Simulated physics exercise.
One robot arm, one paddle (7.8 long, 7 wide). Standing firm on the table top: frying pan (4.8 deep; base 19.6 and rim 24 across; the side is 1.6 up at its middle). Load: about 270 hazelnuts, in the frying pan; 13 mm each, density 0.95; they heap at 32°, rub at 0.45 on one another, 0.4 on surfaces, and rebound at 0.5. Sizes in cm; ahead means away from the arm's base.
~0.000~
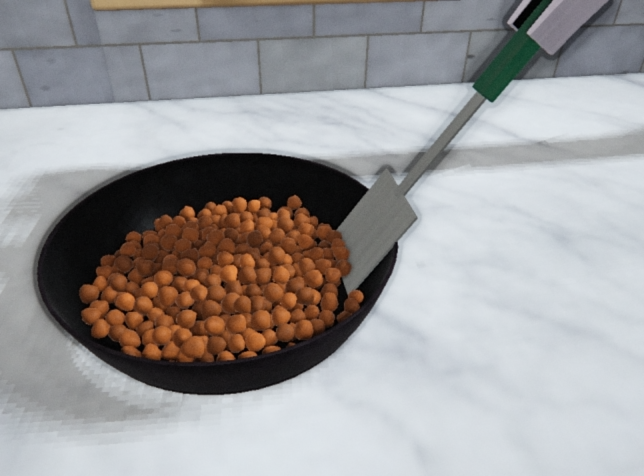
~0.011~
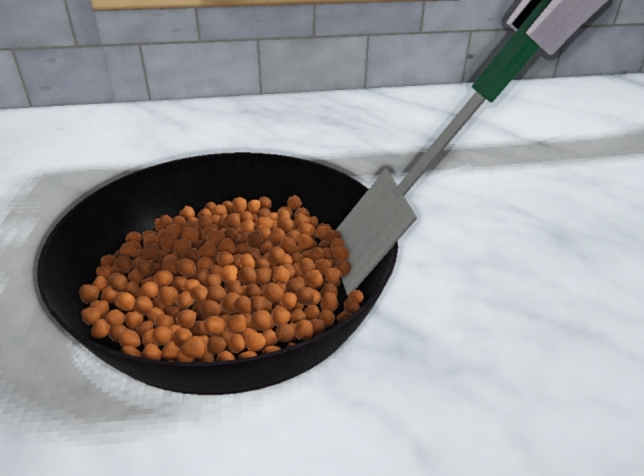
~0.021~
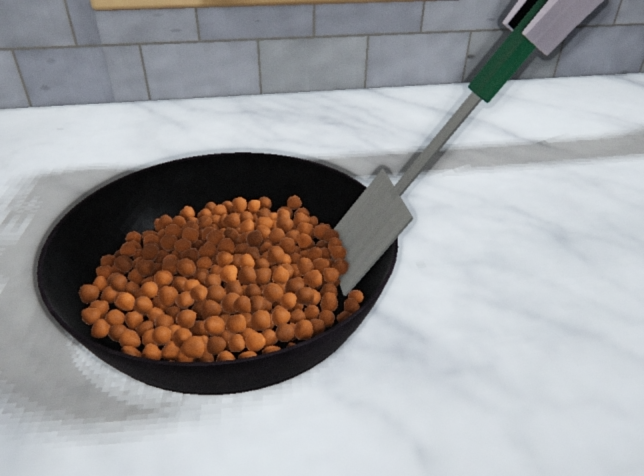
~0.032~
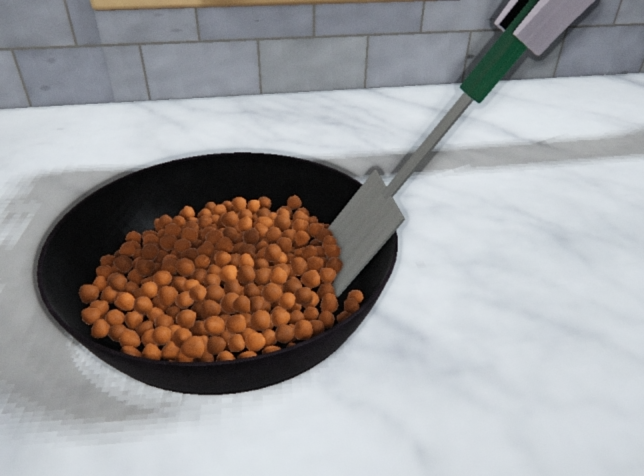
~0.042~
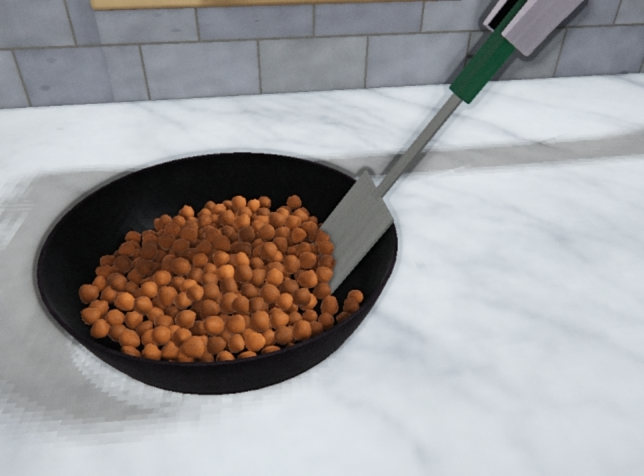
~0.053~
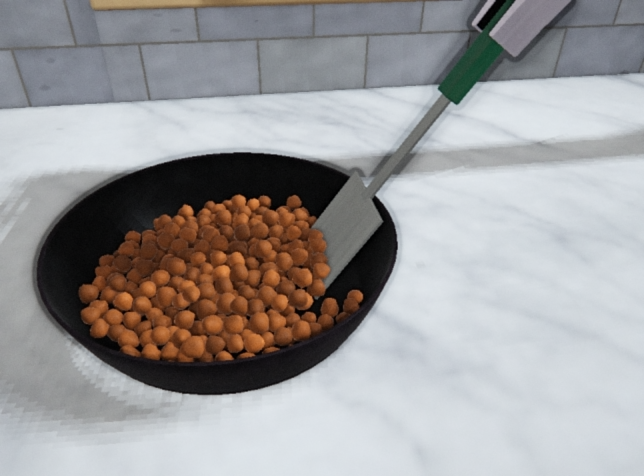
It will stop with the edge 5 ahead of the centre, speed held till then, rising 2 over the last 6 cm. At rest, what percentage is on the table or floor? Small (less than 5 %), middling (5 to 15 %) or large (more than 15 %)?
On the table or floor the share is small, less than 5 %.
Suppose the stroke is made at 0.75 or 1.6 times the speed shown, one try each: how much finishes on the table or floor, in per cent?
Some 0 and 10 per cent.
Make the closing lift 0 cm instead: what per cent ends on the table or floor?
About 0 per cent.
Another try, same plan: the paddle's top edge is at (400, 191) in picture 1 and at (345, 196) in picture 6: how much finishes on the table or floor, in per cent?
Some 15 per cent.
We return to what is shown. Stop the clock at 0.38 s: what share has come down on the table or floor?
Roughly 0 per cent.
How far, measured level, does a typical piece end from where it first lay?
Some 2 cm.
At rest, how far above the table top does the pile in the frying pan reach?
Roughly 4.5 cm.
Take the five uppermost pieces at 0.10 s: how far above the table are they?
Some 4 cm.
After 0.10 s, sloping 55°, highest piece 5 above the table; 270 in the frying pan.
After 0.16 s, sloping 55°, highest piece 6 above the table; 270 in the frying pan.
After 0.38 s, sloping 55°, highest piece 4 above the table; 269 in the frying pan, 1 on the table or floor.
After 1.43 s, sloping 55°, highest piece 4 above the table; 269 in the frying pan, 1 on the table or floor.
At rest, 269 in the frying pan, 1 on the table or floor. That is 0 % on the table or floor.
